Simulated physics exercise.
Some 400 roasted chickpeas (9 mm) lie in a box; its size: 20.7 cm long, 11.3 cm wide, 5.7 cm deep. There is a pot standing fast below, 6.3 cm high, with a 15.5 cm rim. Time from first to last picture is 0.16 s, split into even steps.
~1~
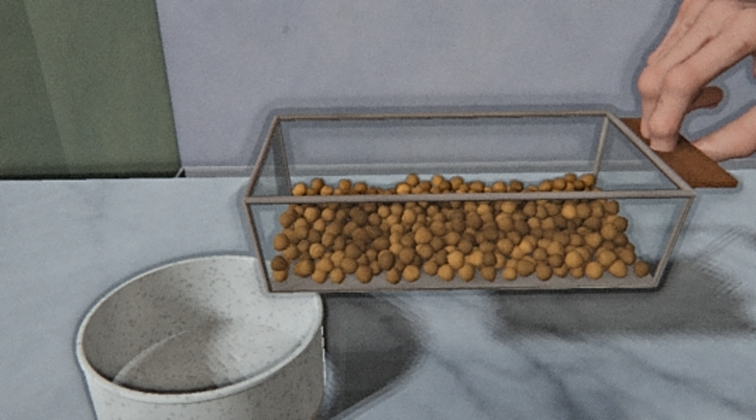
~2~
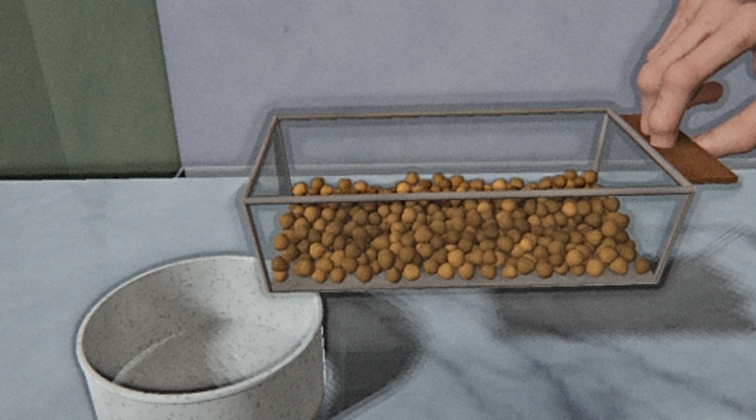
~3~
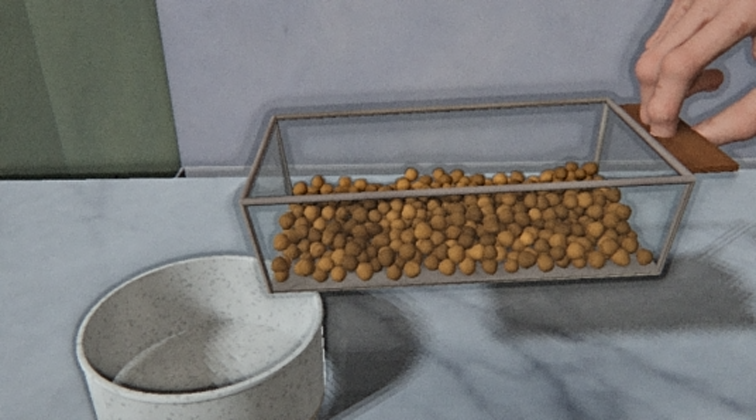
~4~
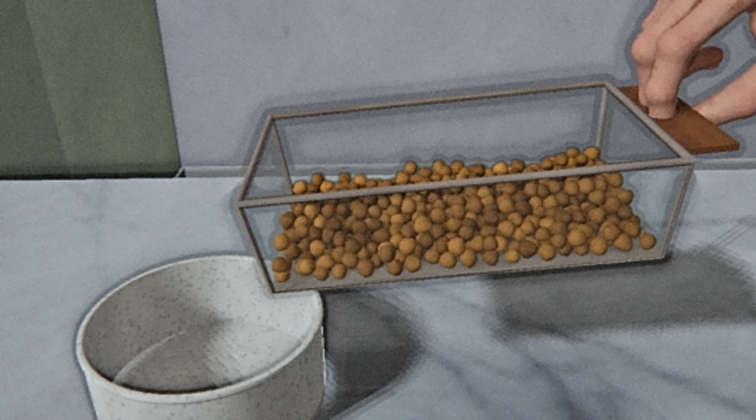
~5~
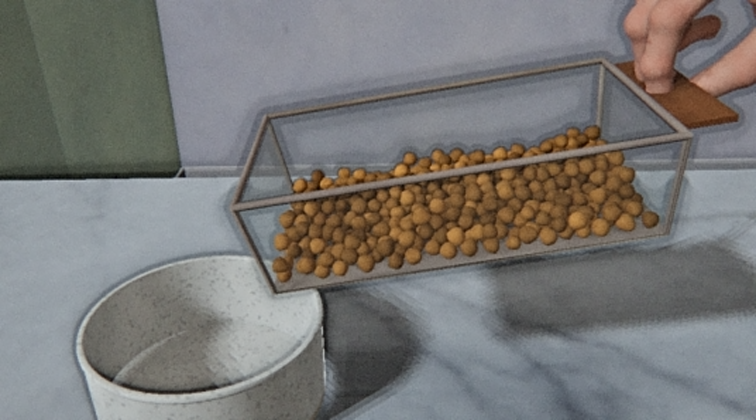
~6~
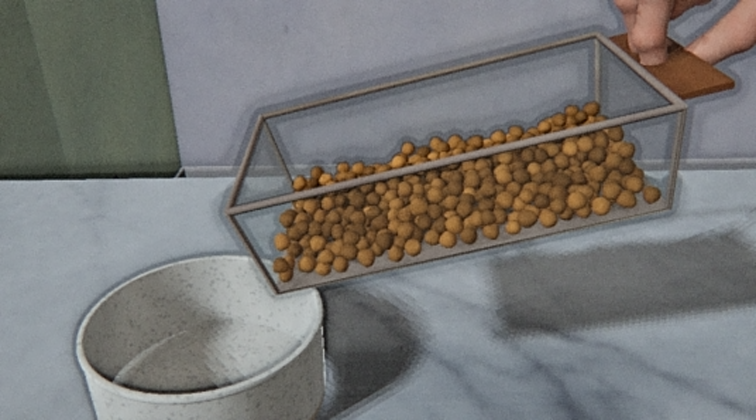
A hand raises the right end of a clear box of roasted chickpeas, tilting it left.
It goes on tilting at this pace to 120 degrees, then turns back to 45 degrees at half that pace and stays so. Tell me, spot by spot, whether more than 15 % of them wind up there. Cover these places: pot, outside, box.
Pot: They do; outside: They do; box: They do not.
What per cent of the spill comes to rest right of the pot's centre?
Close to 10 in a hundred.
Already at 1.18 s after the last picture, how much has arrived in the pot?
70 per cent.
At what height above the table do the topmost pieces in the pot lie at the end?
Around 4.0 centimetres above the table.
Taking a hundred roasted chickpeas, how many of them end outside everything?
Estimate: About 30 %.
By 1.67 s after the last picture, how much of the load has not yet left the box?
Roughly 0 %.
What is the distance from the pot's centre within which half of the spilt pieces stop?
My estimate is close to 14 centimetres.
Then, 0.64 s after the last picture, tilt 104 degrees; pot 5 %, outside 5 %, box 80 %, in the air 10 %; middle of all pieces near (215, 235).
Then, 1.18 s after the last picture, tilt 98 degrees; pot 70 %, outside 30 %.
Then, 1.67 s after the last picture, tilt 64 degrees; pot 70 %, outside 30 %.
Then, 2.14 s after the last picture, tilt 45 degrees; pot 70 %, outside 30 %.
In the end, pot 70 %, outside 30 %, box 0 %.
